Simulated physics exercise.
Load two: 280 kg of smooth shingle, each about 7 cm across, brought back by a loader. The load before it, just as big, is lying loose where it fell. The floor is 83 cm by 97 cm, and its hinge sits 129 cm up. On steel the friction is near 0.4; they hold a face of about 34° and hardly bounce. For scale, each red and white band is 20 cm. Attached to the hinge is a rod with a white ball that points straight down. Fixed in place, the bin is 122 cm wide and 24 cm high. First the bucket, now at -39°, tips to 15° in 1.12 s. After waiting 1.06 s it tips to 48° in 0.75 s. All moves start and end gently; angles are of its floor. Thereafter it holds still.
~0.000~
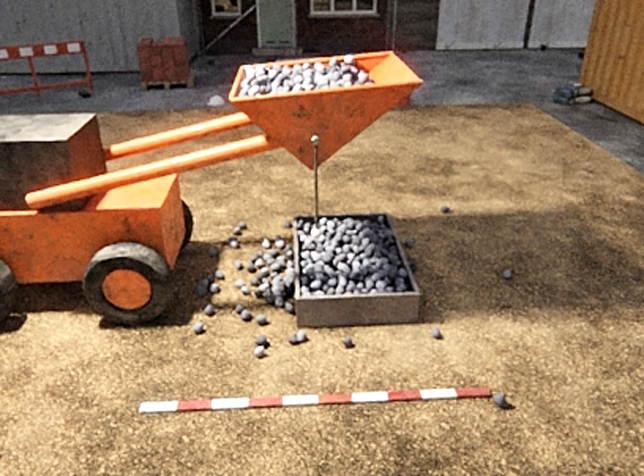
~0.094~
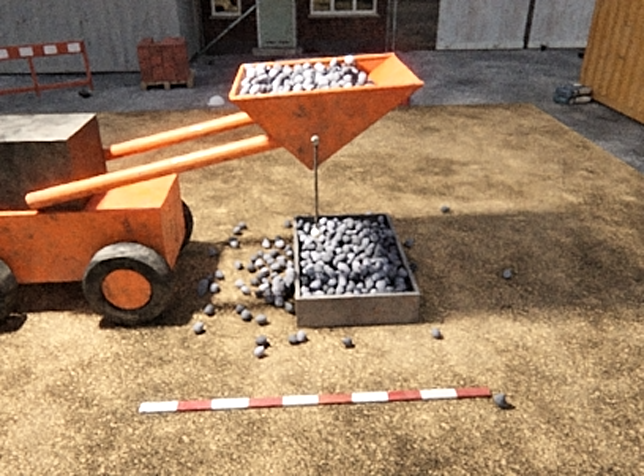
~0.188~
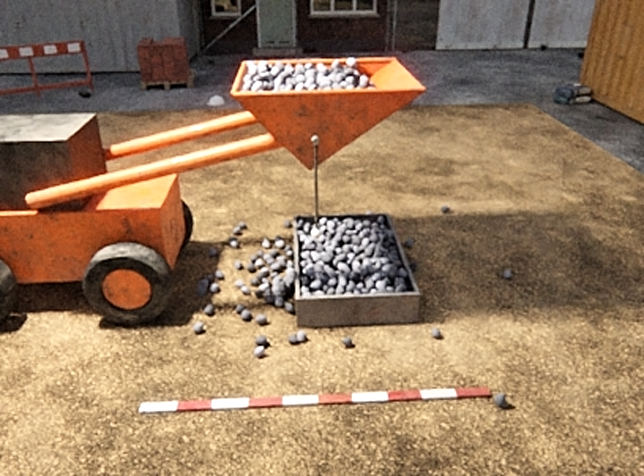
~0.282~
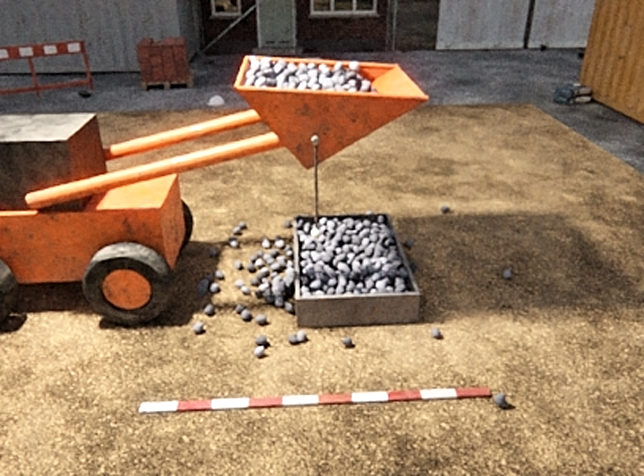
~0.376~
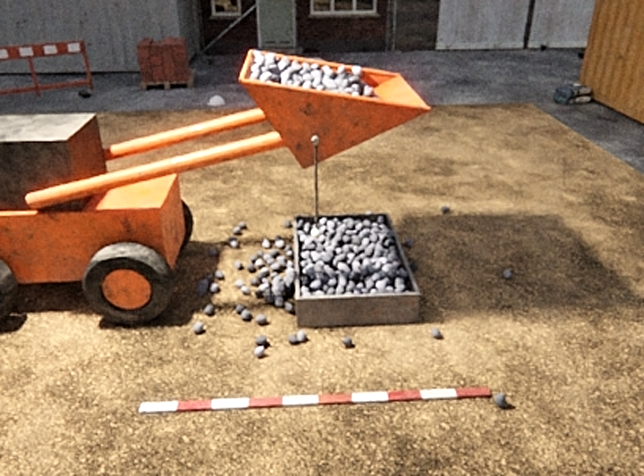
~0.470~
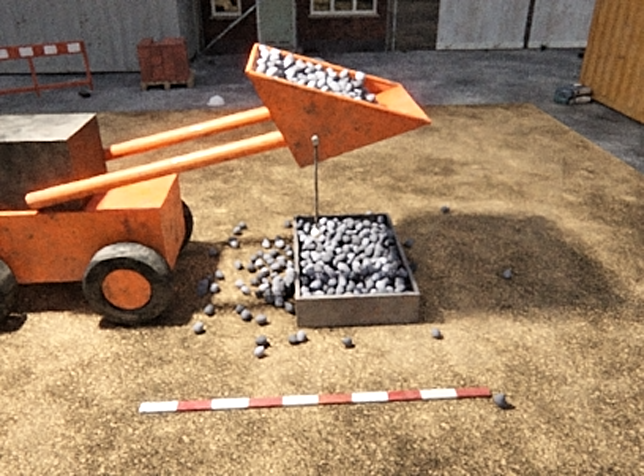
An orange loader's raised bucket, full of grey stones, tilts slowly at first and then faster, its right-hand lip lowering and its back rising, while the stones inside shift slightly above a bin already heaped with similar stones.
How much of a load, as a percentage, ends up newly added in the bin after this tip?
9 %.
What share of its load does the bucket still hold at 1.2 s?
Estimate: 95 % remaining inside, roughly.
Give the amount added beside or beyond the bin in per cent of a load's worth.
Roughly 90 in a hundred, I'd estimate.
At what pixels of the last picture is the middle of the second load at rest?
(444, 267).
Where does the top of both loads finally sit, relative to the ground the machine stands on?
30 cm above.
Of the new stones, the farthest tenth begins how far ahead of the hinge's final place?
About 150 cm.
After 0.8 s the floor is at 7°; in per cent of one load, 100 in the bucket, 10 short of the bin, 88 in the bin, 2 beside or beyond the bin; the foremost stones are at (434, 271).
After 1.2 s the floor is at 15°; in per cent of one load, 96 in the bucket, 10 short of the bin, 89 in the bin, 5 beside or beyond the bin; the foremost stones are at (441, 253).
After 3.4 s the floor is at 48°; in per cent of one load, 0 in the bucket, 10 short of the bin, 97 in the bin, 92 beside or beyond the bin; the foremost stones are at (600, 256).
After 5.8 s the floor is at 48°; in per cent of one load, 0 in the bucket, 10 short of the bin, 97 in the bin, 93 beside or beyond the bin; the foremost stones are at (600, 256). Net gain in the bin, 9.
